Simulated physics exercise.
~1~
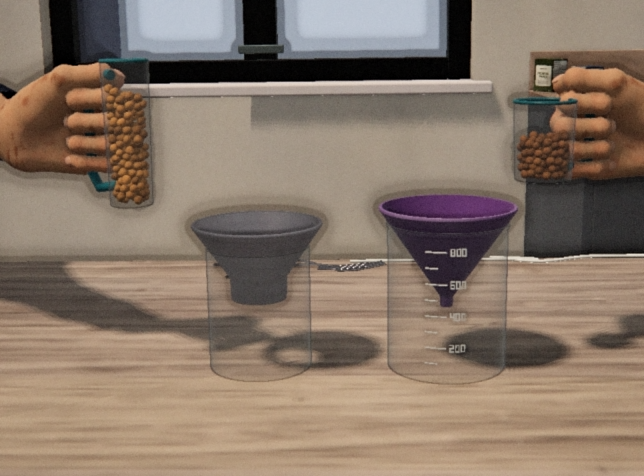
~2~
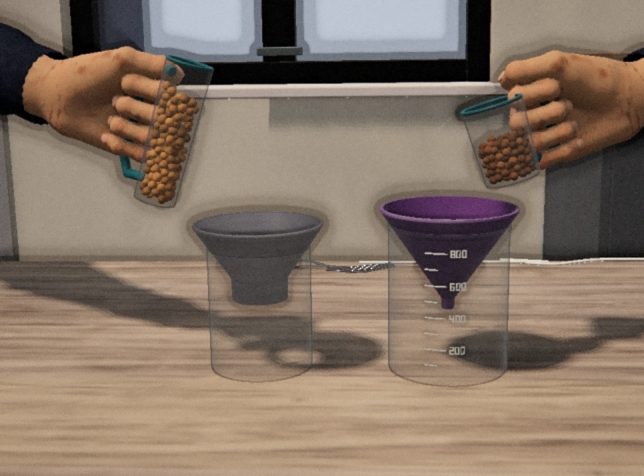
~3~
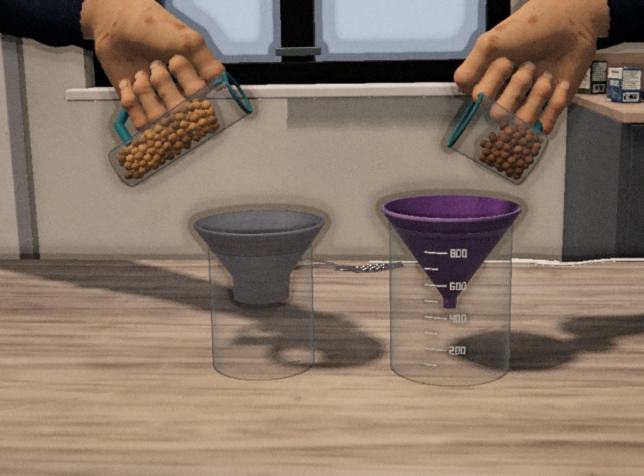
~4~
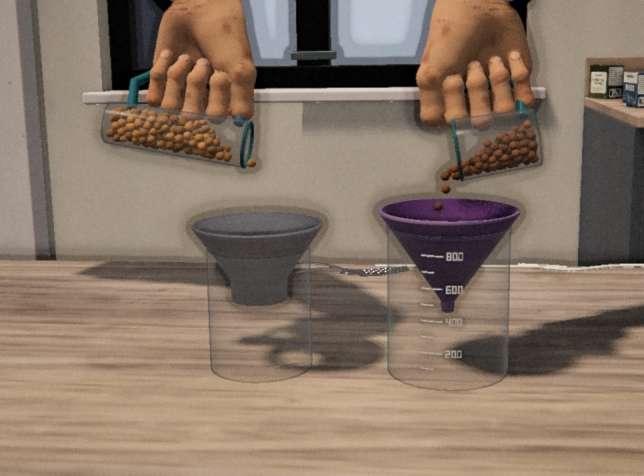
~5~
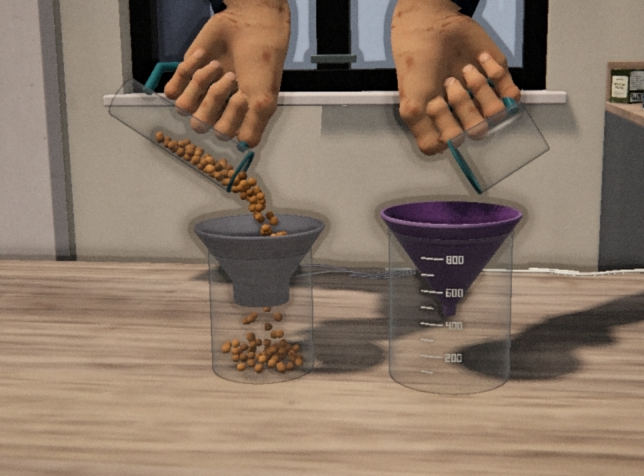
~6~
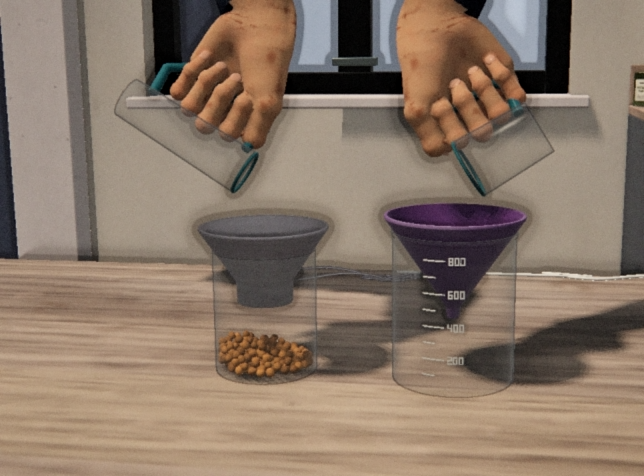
A wooden table stands before a window and a pale wall, seen from the front as the view drifts slightly. On it are two clear jars, a grey funnel in the left one and a purple funnel in the marked right one. Two hands bring in clear cups of small round pieces, orange-brown on the left and darker brown on the right, and tip them inward. The right cup begins spilling first and empties, then the left cup pours through the grey funnel. Finally, the orange-brown pieces lie in the left jar, while the right jar stays empty, its load held in the purple funnel.
